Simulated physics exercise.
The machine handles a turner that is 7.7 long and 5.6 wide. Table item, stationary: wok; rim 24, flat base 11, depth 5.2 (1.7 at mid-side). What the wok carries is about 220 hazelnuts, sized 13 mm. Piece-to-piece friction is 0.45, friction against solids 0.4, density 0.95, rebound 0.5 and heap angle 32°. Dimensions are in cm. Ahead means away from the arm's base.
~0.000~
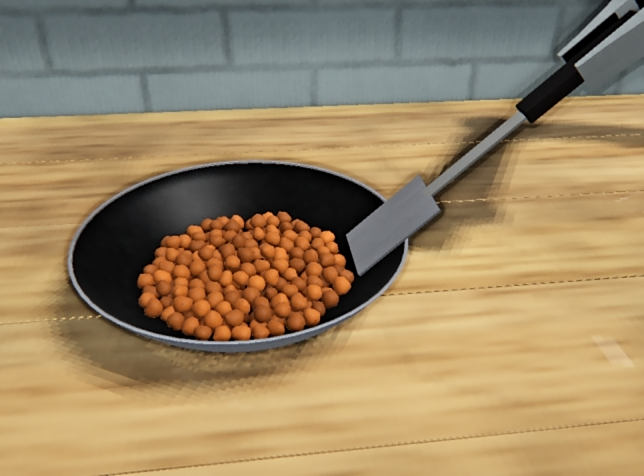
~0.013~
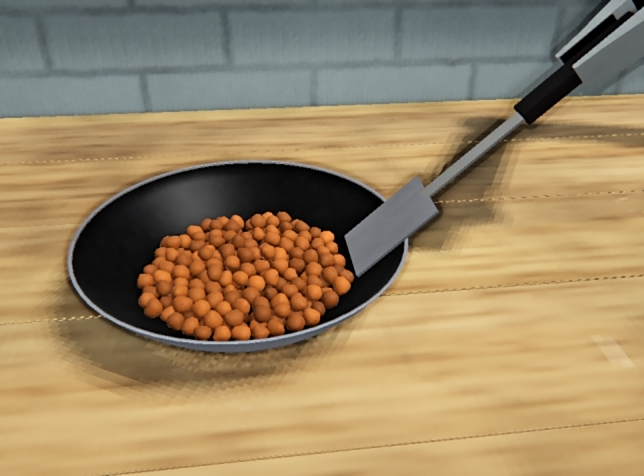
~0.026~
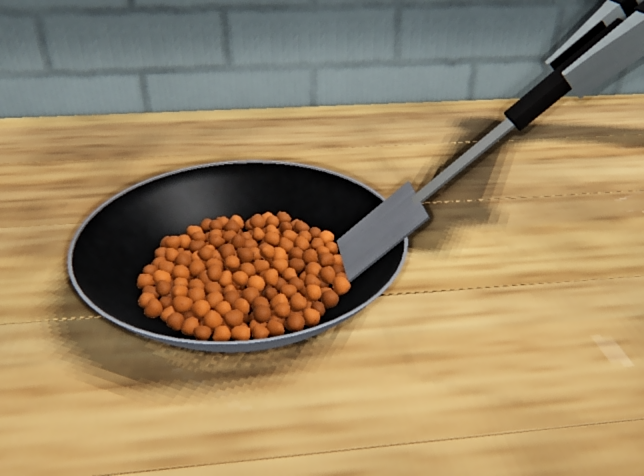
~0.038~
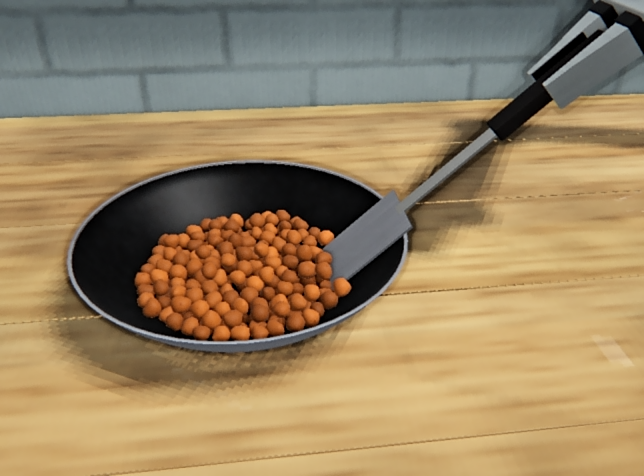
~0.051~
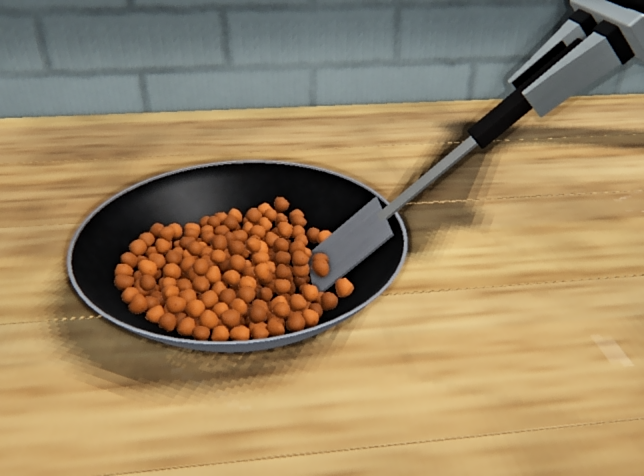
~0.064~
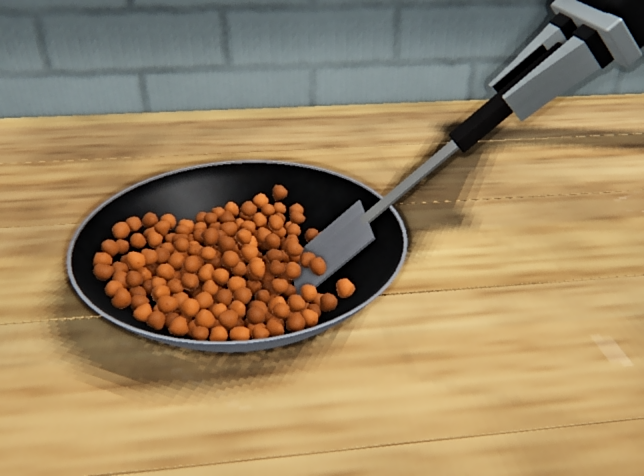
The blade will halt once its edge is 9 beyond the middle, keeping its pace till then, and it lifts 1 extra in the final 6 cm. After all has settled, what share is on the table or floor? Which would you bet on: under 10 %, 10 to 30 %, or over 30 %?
I would bet on over 30 %.
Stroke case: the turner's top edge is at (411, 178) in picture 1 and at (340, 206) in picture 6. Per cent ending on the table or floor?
Close to 35 in a hundred.
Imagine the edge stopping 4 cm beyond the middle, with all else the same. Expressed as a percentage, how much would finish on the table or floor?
Result: Approx. 10 %.
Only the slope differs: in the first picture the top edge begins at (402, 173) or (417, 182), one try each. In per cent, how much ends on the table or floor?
Some 35 per cent, then some 35 per cent.
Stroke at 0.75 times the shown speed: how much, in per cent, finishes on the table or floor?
About 35 per cent.
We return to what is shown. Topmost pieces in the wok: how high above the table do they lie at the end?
Top of the heap: Roughly 3.5 cm above the table top.
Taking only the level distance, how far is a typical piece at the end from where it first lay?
Distance: Near 6 cm.
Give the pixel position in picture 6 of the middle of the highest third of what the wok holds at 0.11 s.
(163, 249).
After 0.11 s, sloping 43°, highest piece 8 above the table; 210 in the wok, 5 on the blade or in flight.
After 0.15 s, sloping 43°, highest piece 9 above the table; 202 in the wok, 13 on the blade or in flight.
After 0.37 s, sloping 43°, highest piece 15 above the table; 133 in the wok, 51 on the table or floor, 31 on the blade or in flight.
After 1.42 s, sloping 43°, highest piece 4 above the table; 133 in the wok, 82 on the table or floor.
In the end, 133 in the wok, 82 on the table or floor. That is 38 % on the table or floor.
